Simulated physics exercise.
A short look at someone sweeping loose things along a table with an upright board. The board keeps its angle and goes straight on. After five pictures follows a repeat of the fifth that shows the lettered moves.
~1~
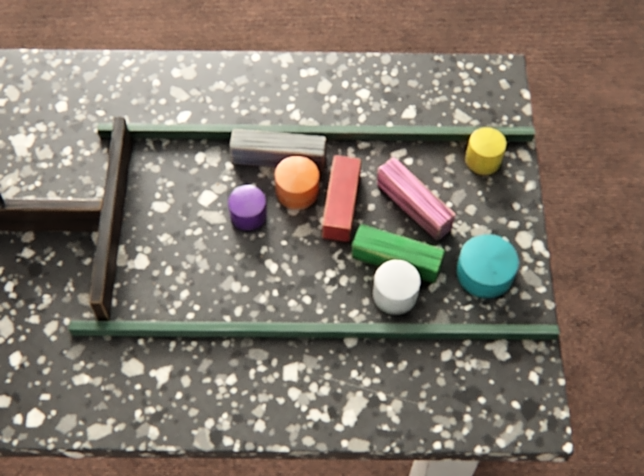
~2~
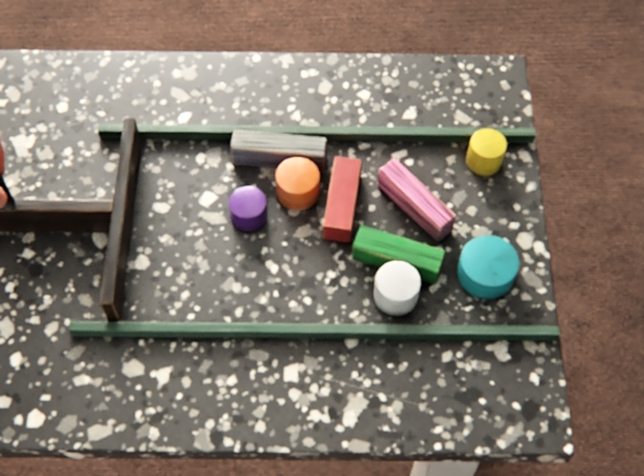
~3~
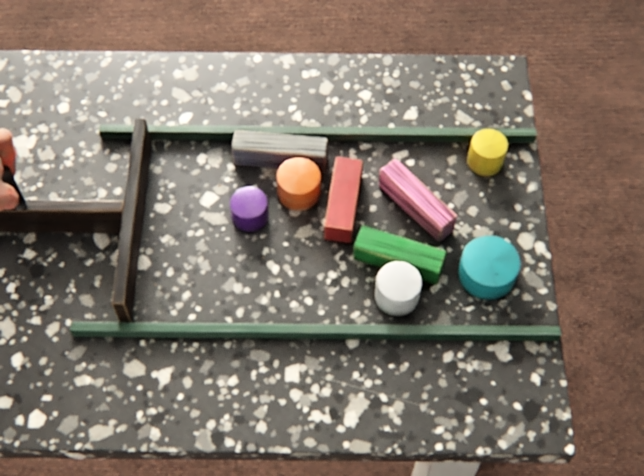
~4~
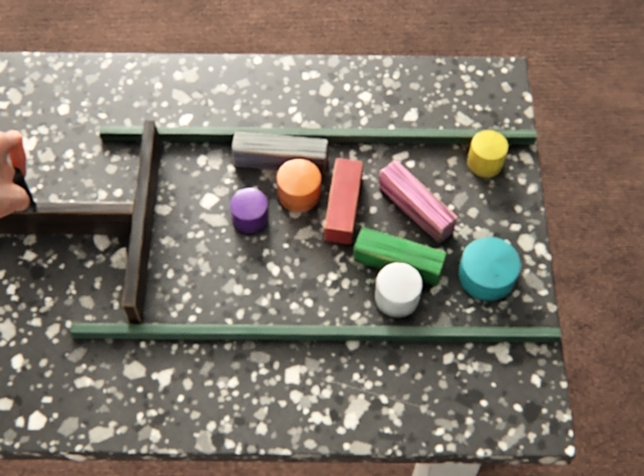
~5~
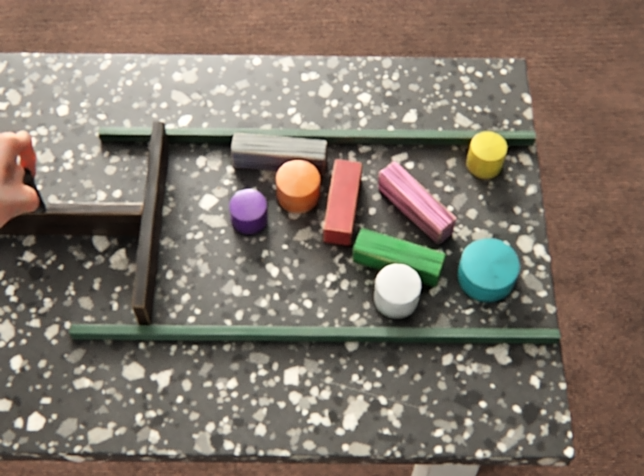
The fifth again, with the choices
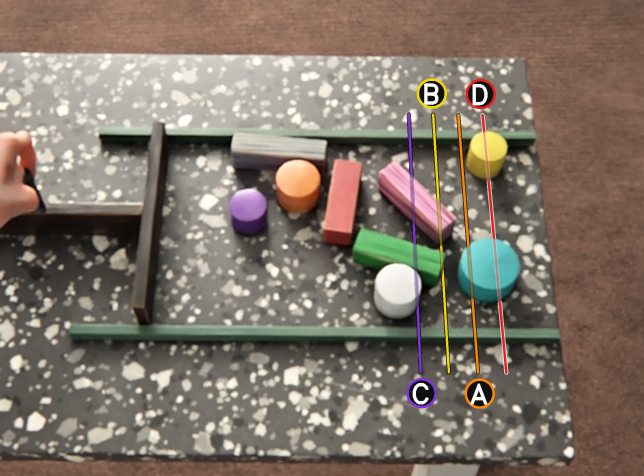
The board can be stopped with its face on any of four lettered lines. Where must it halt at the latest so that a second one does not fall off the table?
B.
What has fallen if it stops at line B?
The yellow tin goes over.
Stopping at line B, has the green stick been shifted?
Yes.
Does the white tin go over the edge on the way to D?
By then, no.
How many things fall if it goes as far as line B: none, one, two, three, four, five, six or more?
In all, one.
On the marked copy, A at (467, 234); B at (440, 234); C at (414, 234); D at (494, 234).
Following B. Soon after the start, board (253, 210); grey stick (311, 152); orange tin (305, 185).
Later, board (359, 211); turquoise tin (498, 275); pink stick (449, 208).
In the end, board (439, 211); yellow tin over the edge; turquoise tin (547, 273); one fallen.
As for the rest, A drops two; C is within the limit but short; D drops four.
